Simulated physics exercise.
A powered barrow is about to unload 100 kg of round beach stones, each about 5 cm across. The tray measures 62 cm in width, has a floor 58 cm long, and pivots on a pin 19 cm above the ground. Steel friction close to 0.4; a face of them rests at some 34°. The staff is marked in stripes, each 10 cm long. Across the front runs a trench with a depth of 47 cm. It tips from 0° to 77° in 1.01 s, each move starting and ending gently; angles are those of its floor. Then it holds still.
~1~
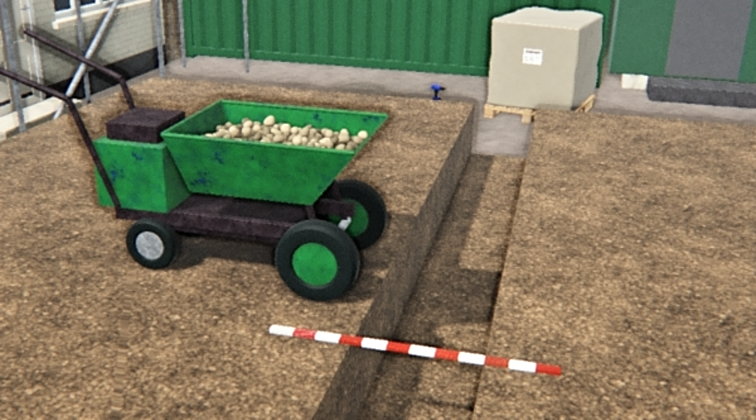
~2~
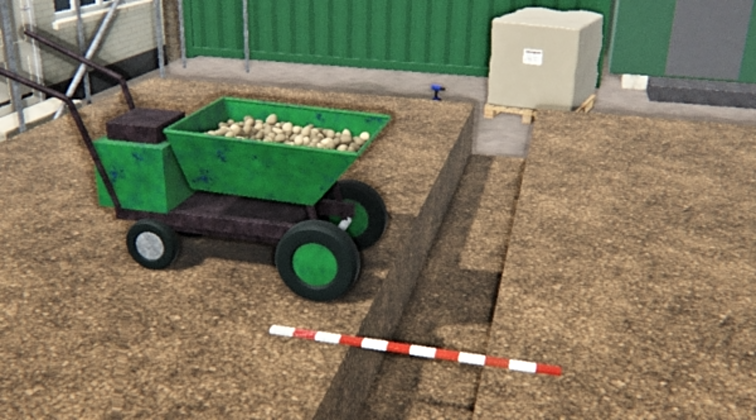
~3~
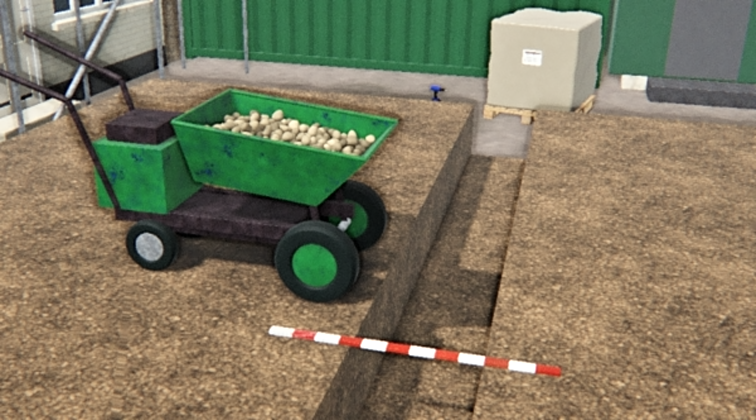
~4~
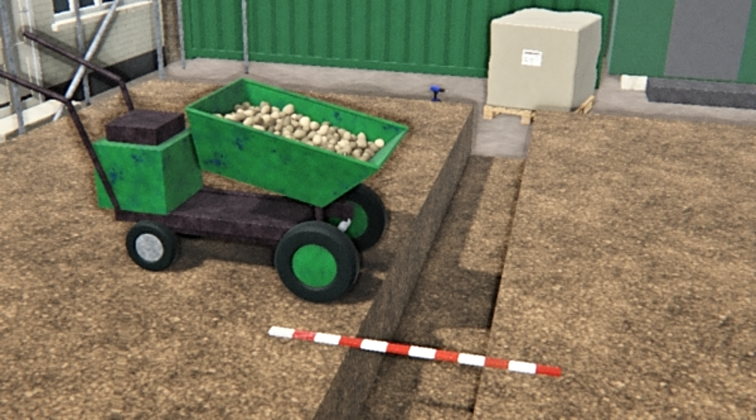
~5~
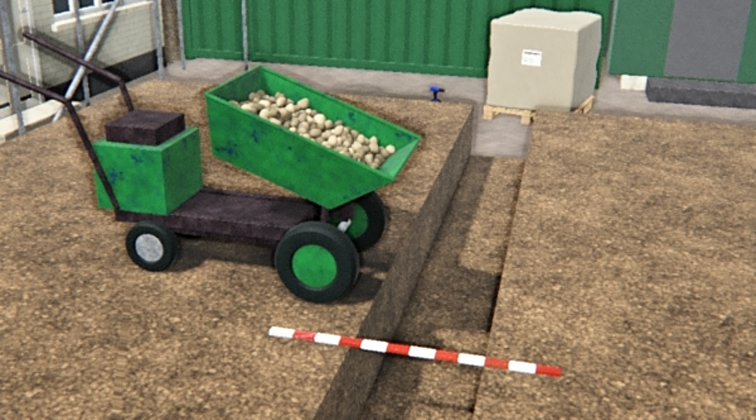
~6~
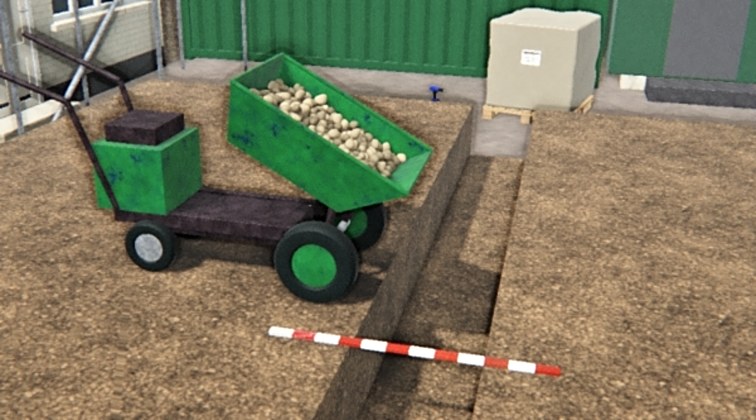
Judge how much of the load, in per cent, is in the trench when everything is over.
I judge it at about 60 per cent.
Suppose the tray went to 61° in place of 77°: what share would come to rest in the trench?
It would come to about 65 percent.
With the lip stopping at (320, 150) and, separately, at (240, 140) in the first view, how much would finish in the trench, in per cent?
That gives roughly 95 per cent and roughly 85 per cent.
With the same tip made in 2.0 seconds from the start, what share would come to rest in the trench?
Roughly 70 per cent would.
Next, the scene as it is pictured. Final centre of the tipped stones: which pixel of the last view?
Somewhere around (483, 364) in the last picture.
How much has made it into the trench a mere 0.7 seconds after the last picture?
At that moment: Approx. 35 %.
Then, 0.3 s after the last picture the floor is at 65°, 100 % in the tray; the foremost stones are at (448, 243).
Then, 0.7 s after the last picture the floor is at 77°, 38 % in the tray, 36 % in the trench, 26 % past the trench; the foremost stones are at (569, 300).
Then, 1.0 s after the last picture the floor is at 77°, 4 % in the tray, 56 % in the trench, 40 % past the trench; the foremost stones are at (705, 316).
Then, 3.0 s after the last picture the floor is at 77°, 0 % in the tray, 60 % in the trench, 40 % past the trench; the foremost stones are past the picture's edge.
